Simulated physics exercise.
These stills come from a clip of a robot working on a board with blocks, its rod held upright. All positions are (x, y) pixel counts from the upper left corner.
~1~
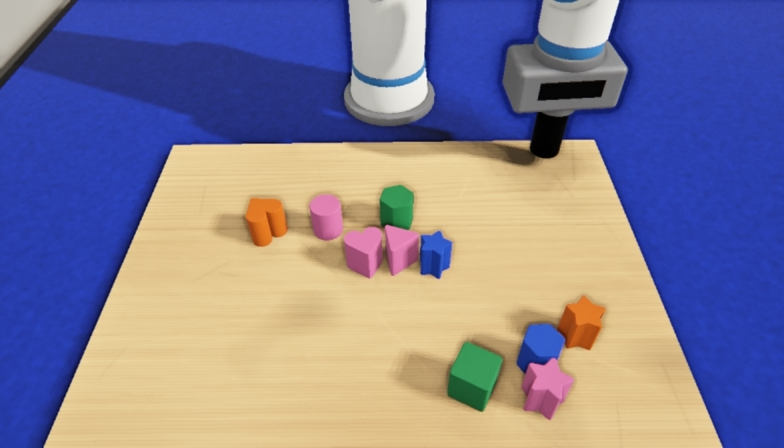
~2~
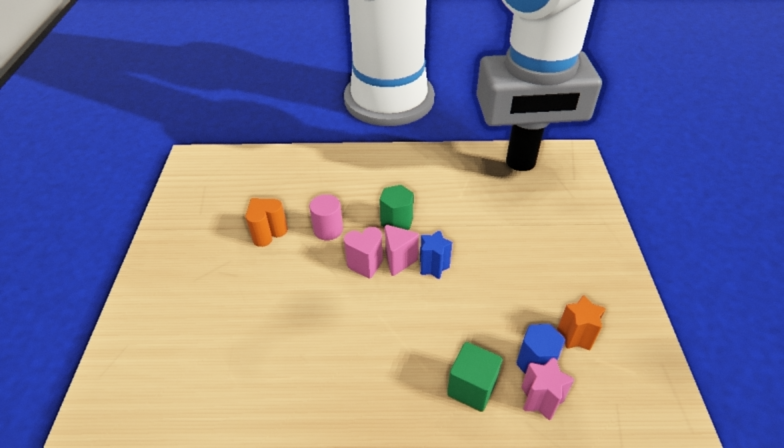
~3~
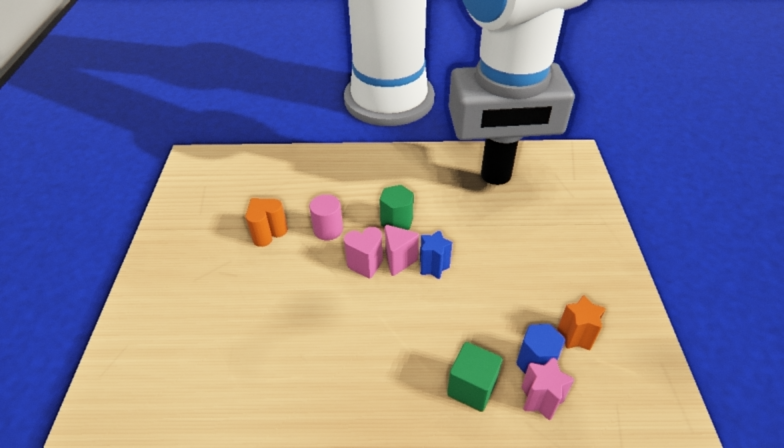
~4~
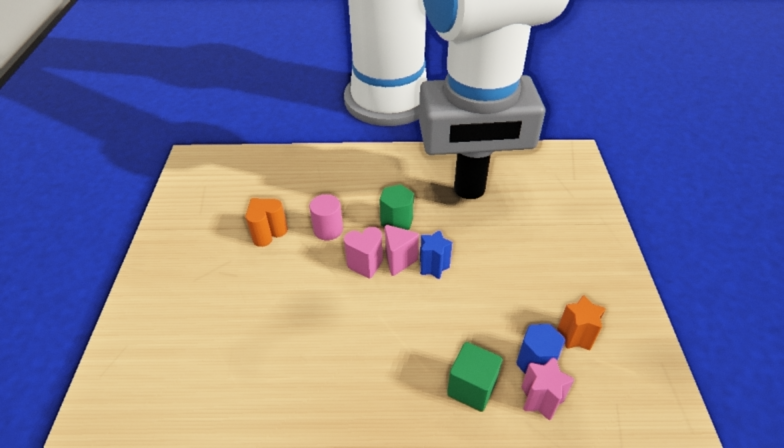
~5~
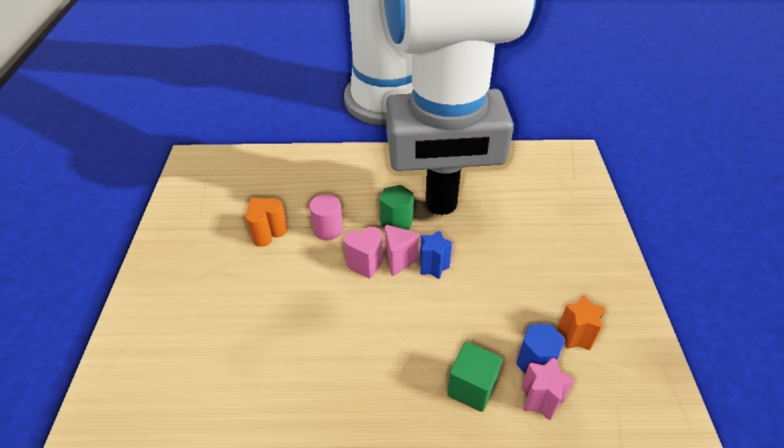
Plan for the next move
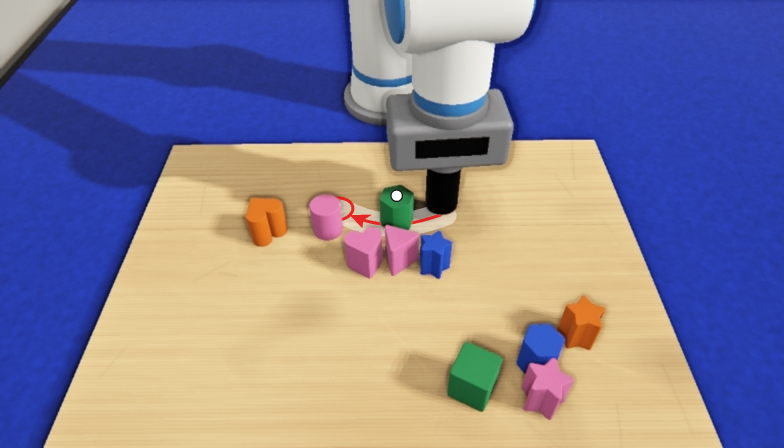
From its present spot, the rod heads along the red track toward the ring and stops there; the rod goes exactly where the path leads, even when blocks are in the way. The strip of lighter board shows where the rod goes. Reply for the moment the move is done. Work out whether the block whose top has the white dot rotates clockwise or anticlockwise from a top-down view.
Verdict: Counterclockwise.
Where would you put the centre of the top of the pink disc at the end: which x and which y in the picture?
The centre of its top face lies at (286, 217).
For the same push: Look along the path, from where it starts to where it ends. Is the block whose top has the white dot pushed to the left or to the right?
That's a shift to the left.
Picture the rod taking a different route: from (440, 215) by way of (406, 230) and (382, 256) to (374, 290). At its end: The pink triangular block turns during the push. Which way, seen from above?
Looking down, it rotates anti-clockwise.
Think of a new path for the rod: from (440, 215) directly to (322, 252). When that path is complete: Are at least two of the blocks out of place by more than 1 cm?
My answer is yes.
Drawn move, from (440, 215) over (406, 224) and (369, 222) to (337, 209); the dot is on the green hexagon.
On the path given first. One third of the way, rod (405, 213); green hexagon (371, 200).
Two thirds of the way, rod (367, 211); pink disc (301, 208); green hexagon (334, 202), turned 15° anticlockwise.
At the end, rod (336, 198); orange heart (256, 209); pink disc (286, 217); green hexagon (315, 203), turned 70° anticlockwise; pink triangular block still.
